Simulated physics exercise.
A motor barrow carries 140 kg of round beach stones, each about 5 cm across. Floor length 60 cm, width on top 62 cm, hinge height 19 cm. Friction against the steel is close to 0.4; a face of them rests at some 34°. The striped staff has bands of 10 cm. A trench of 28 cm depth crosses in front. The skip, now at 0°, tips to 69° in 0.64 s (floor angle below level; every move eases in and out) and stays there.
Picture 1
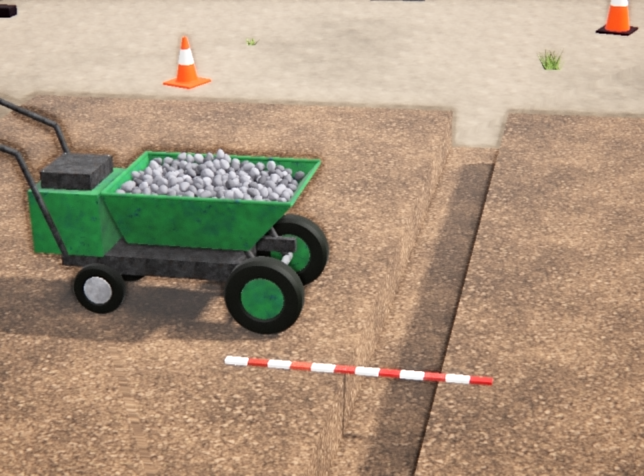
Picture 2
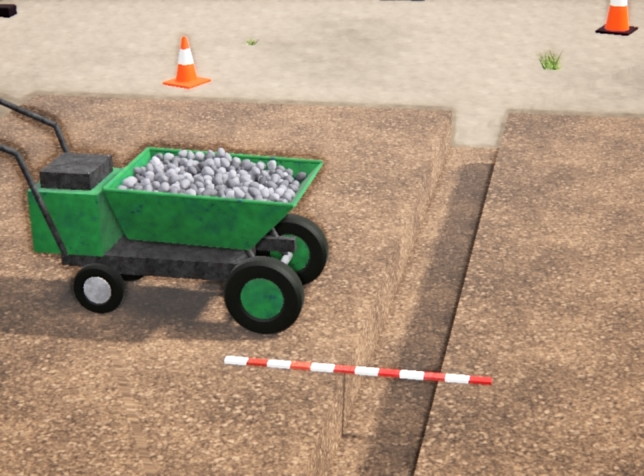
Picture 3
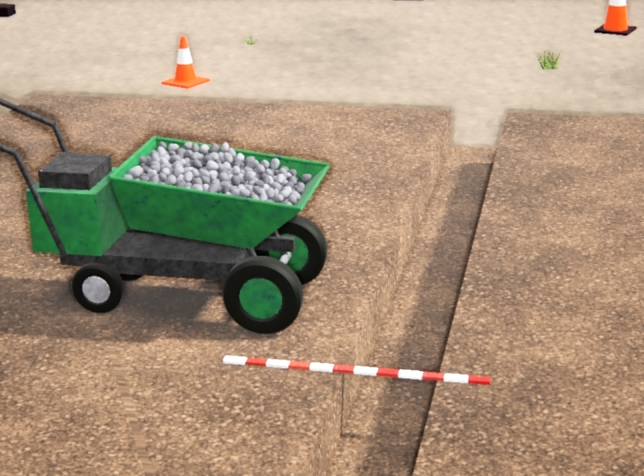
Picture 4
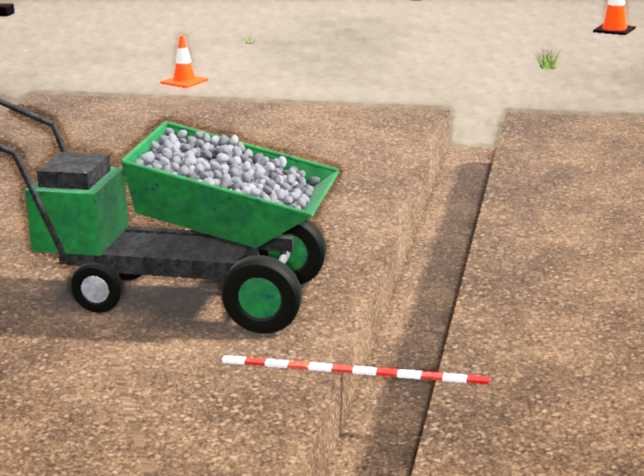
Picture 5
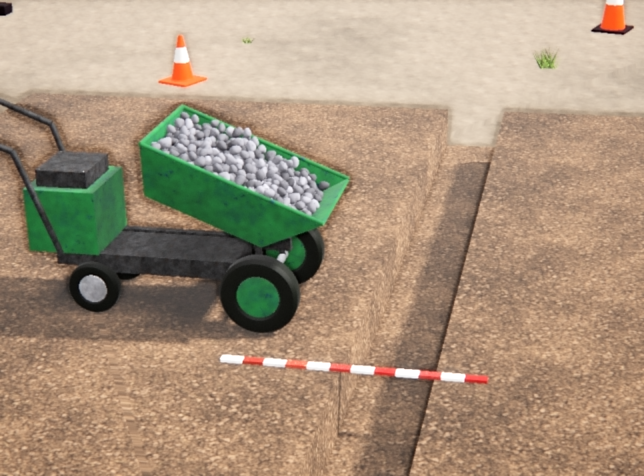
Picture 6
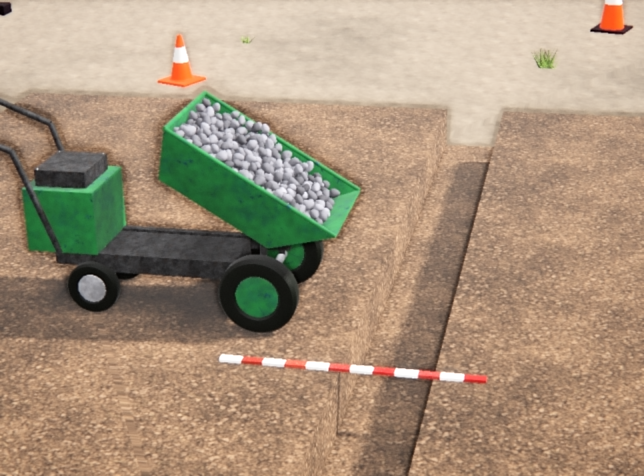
A green motor barrow heaped with round grey stones stands at left on brown, gritty ground, seen from above and to one side, with black handles at its left end. A red-and-white striped staff lies in front, a shadowed trench crosses at right, and two orange cones stand on paler ground behind. The skip's left end rises, slowly then faster, tilting its load rightward, while the view barely shifts.
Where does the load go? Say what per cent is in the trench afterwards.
Some 70 per cent of it.
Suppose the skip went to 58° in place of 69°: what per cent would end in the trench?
In that case some 75 per cent.
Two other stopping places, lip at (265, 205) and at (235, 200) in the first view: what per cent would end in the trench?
First some 95, then 90 per cent.
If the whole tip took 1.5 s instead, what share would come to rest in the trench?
Then about 90 per cent.
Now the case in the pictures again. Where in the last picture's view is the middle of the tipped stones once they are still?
Near (429, 351).
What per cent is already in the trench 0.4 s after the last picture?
Some 35 per cent.
Then, 0.2 s after the last picture the floor is at 58°, 100 % in the skip; the foremost stones are at (361, 244).
Then, 0.4 s after the last picture the floor is at 69°, 65 % in the skip, 35 % in the trench; the foremost stones are at (448, 326).
Then, 0.8 s after the last picture the floor is at 69°, 9 % in the skip, 62 % in the trench, 30 % past the trench; the foremost stones are at (636, 336).
Then, 2.7 s after the last picture the floor is at 69°, 0 % in the skip, 70 % in the trench, 30 % past the trench; the foremost stones are past the picture's edge.
